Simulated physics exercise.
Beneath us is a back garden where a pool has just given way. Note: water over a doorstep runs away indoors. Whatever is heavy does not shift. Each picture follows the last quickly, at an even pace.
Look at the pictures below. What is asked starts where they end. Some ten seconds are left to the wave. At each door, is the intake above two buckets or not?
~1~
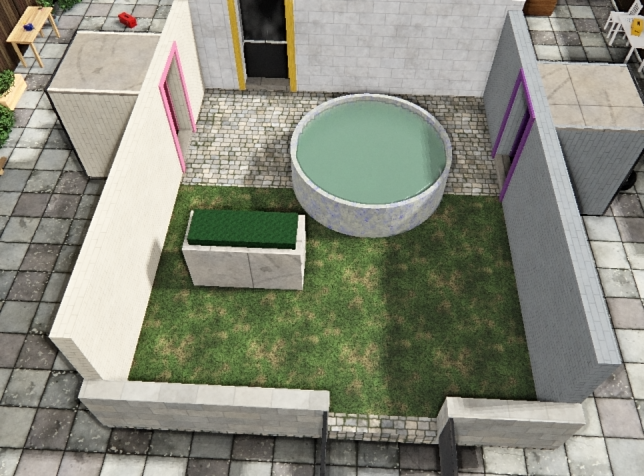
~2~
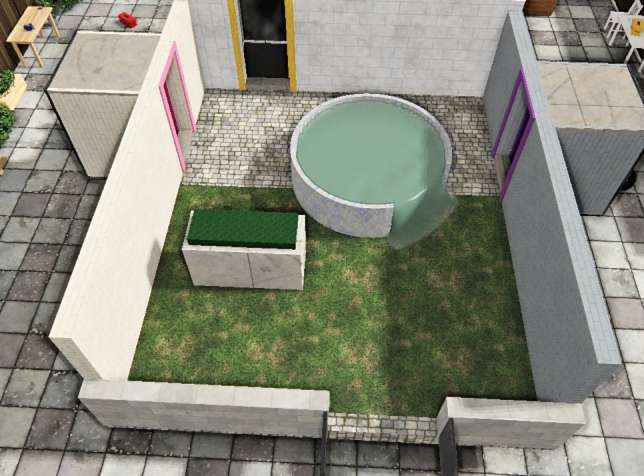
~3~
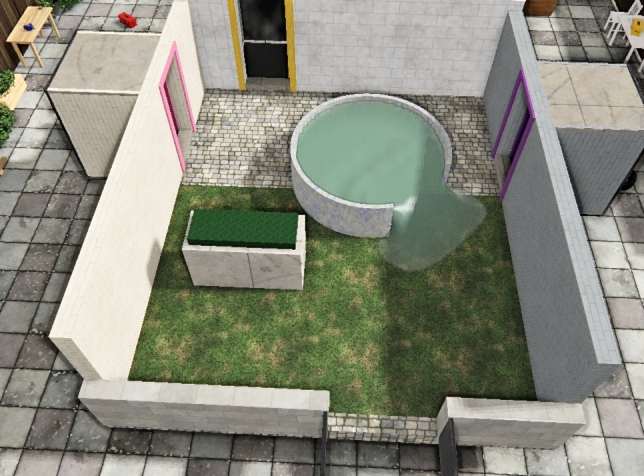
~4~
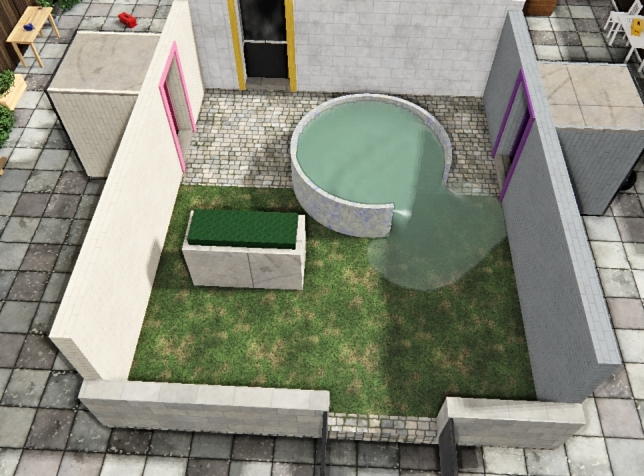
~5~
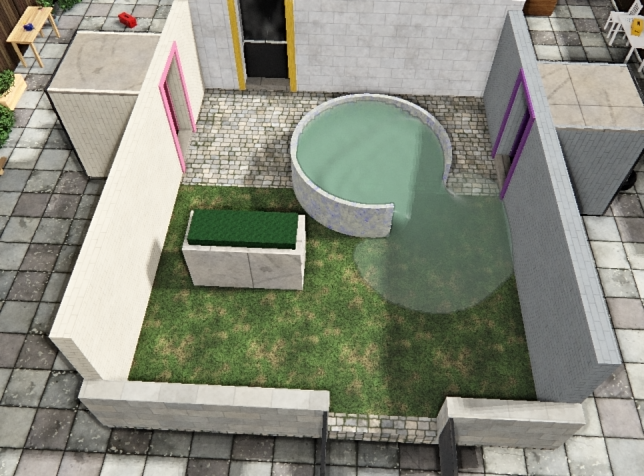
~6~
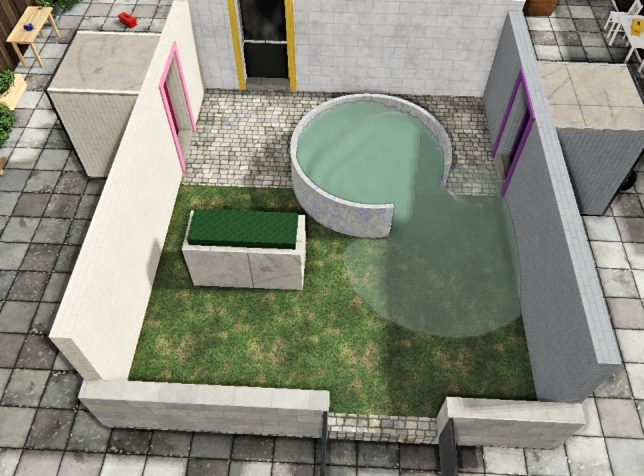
Purple door: Not above, yellow door: Not above, pink door: Not above.
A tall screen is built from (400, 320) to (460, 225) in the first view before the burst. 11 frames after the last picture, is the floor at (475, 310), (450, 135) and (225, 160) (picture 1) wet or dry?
Lab note - point 1: Inundated; point 2: Inundated; point 3: Parched.
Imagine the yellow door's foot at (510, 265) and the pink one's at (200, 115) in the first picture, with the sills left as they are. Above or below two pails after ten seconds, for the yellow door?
As I see it, the yellow door exceeds the limit.
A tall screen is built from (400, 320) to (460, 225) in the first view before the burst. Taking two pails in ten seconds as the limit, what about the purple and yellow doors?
Purple: Tops the limit. Yellow: Stays within the limit.
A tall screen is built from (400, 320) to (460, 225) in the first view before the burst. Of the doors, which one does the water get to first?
The door marked purple comes first.
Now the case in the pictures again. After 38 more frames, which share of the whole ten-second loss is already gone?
About 65 per cent.
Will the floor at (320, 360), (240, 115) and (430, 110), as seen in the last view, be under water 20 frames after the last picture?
Taking them as listed, they are waterlogged, spared and waterlogged.
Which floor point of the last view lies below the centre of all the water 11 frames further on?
Centre of mass: Roughly (411, 227).
A moment on, water covers 25 % of the floor; the purple door wet at the sill, nothing in, the yellow door not reached, the pink door not reached.
Next, water covers 35 % of the floor; the purple door wet at the sill, nothing in, the yellow door not reached, the pink door not reached.
Then, water covers 50 % of the floor; the purple door under two buckets in, the yellow door not reached, the pink door not reached.
Later, water covers 80 % of the floor; the purple door under two buckets in, the yellow door wet at the sill, nothing in, the pink door not reached.
In the end, water covers 100 % of the floor; the purple door under two buckets in, the yellow door wet at the sill, nothing in, the pink door wet at the sill, nothing in.
